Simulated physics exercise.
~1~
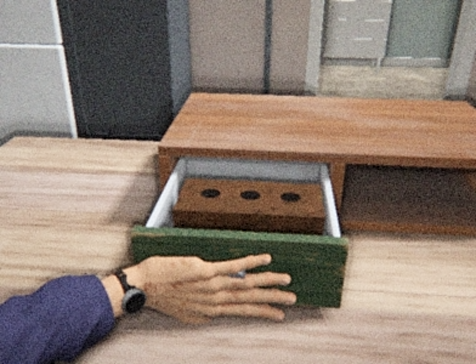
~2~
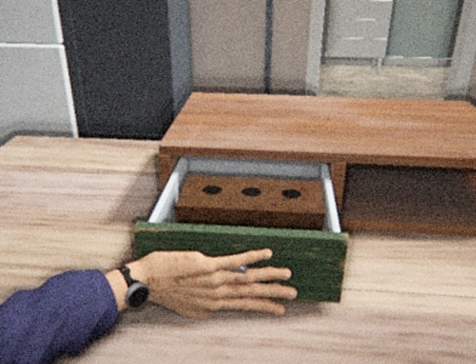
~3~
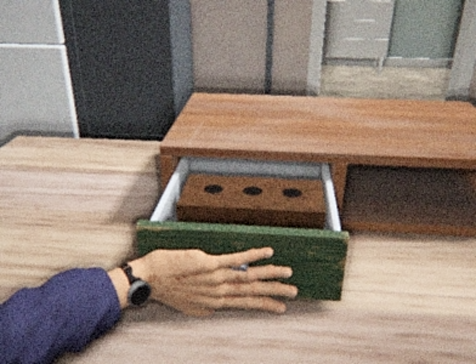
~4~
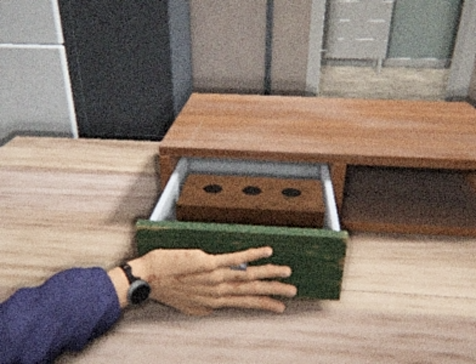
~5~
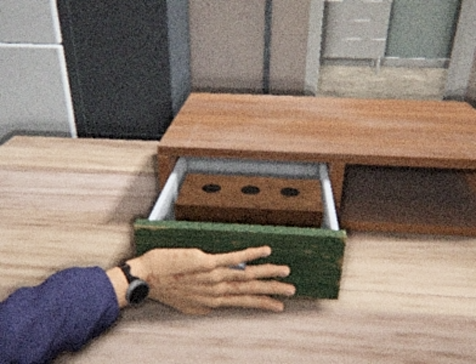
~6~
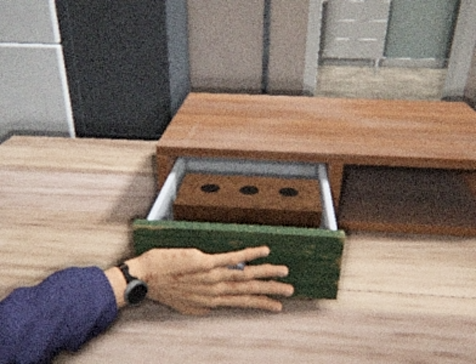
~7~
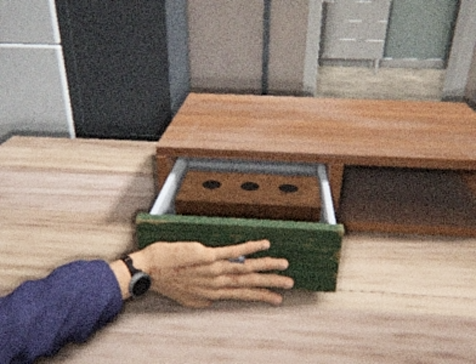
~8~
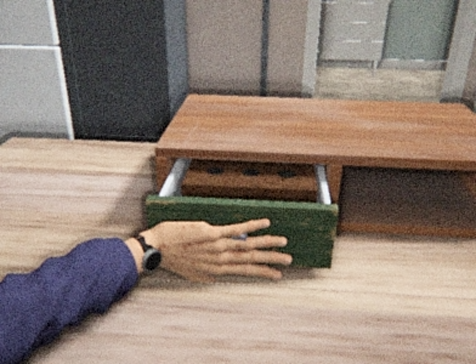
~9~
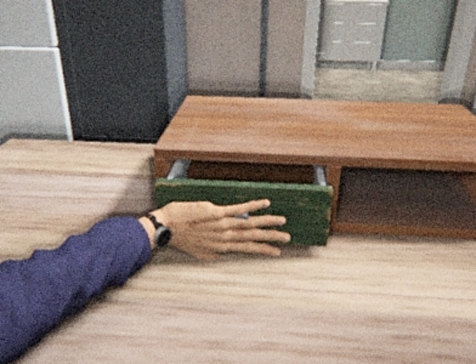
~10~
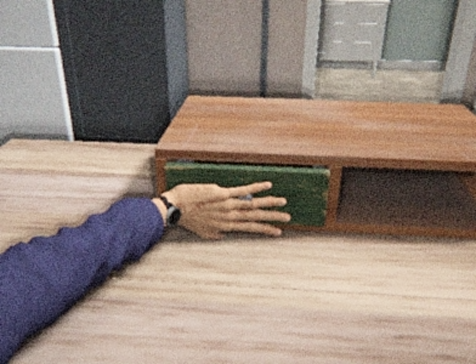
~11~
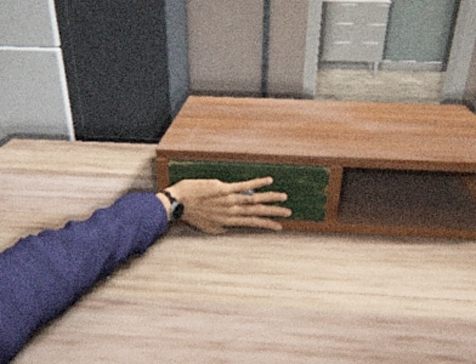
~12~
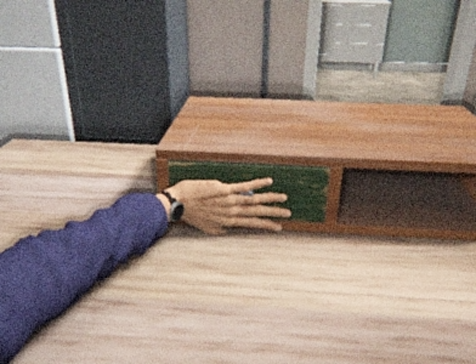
A hand in a dark blue sleeve rested against the front of an open green drawer holding a brown brick with three holes, then pushed it back into the wooden chest until the brick was out of sight and the drawer sat flush.
